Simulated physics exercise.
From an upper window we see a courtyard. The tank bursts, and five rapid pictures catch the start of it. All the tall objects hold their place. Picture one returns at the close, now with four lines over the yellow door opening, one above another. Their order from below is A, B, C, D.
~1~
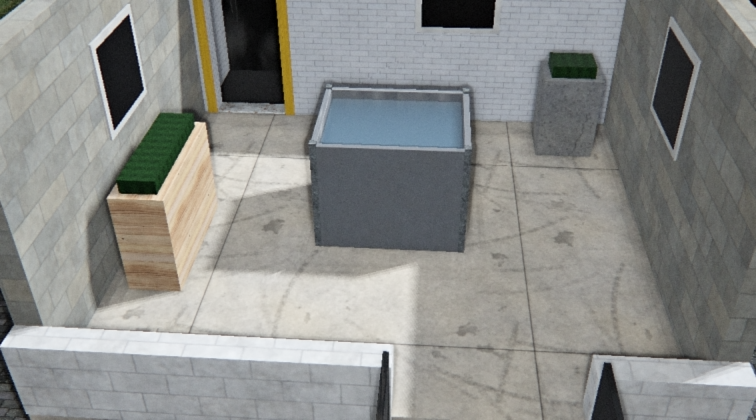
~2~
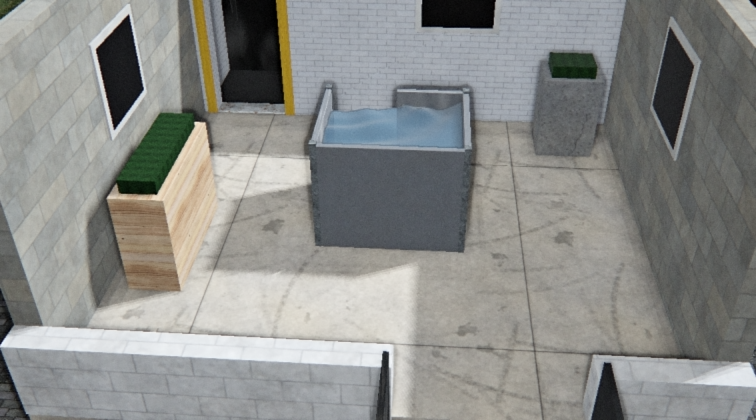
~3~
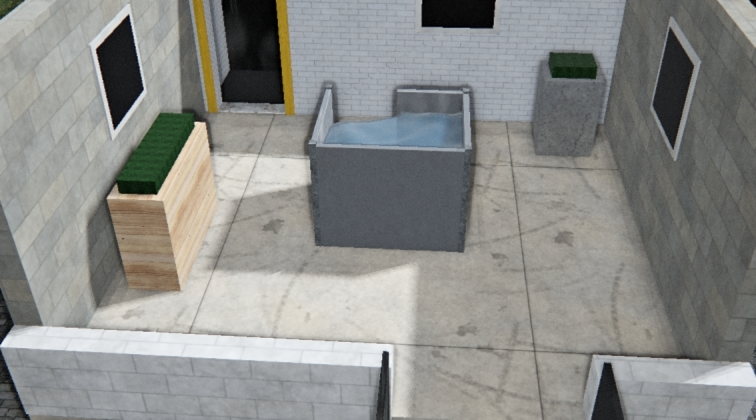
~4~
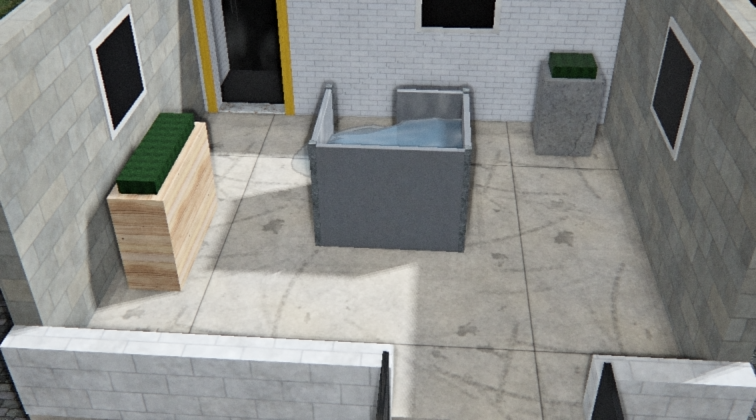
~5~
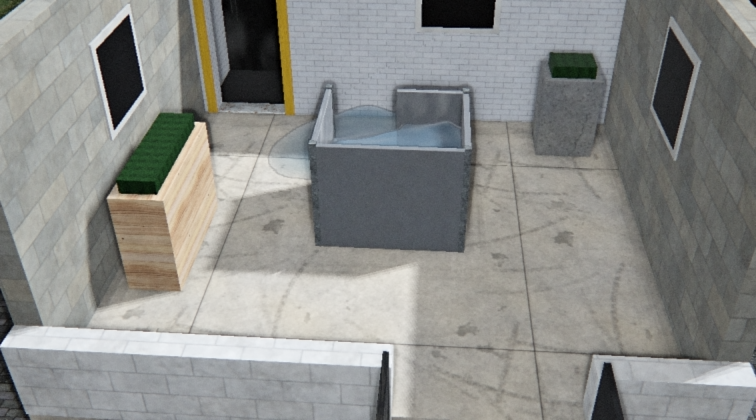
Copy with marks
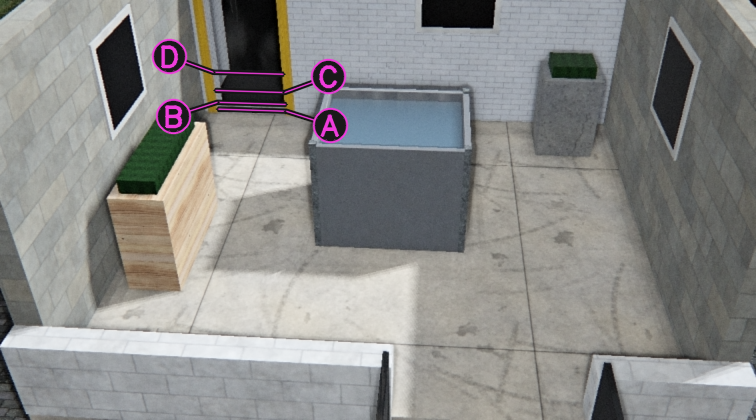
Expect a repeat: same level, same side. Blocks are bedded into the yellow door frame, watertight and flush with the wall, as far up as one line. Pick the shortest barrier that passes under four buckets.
Take C.
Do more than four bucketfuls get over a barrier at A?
Yes, it does.
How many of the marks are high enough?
Two of the four.
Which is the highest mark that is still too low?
B it is.
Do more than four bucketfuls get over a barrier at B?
Yes, that goes wrong.
On the marked copy, A at (252, 110); B at (251, 103); C at (250, 91); D at (248, 73); from the bottom up A, B, C, D.
Choosing A, dozens of bucketfuls pour in.
Choosing B, about 8 bucketfuls get in.
Choosing C, a splash gets over, under a bucket.
Choosing D, nothing gets over.
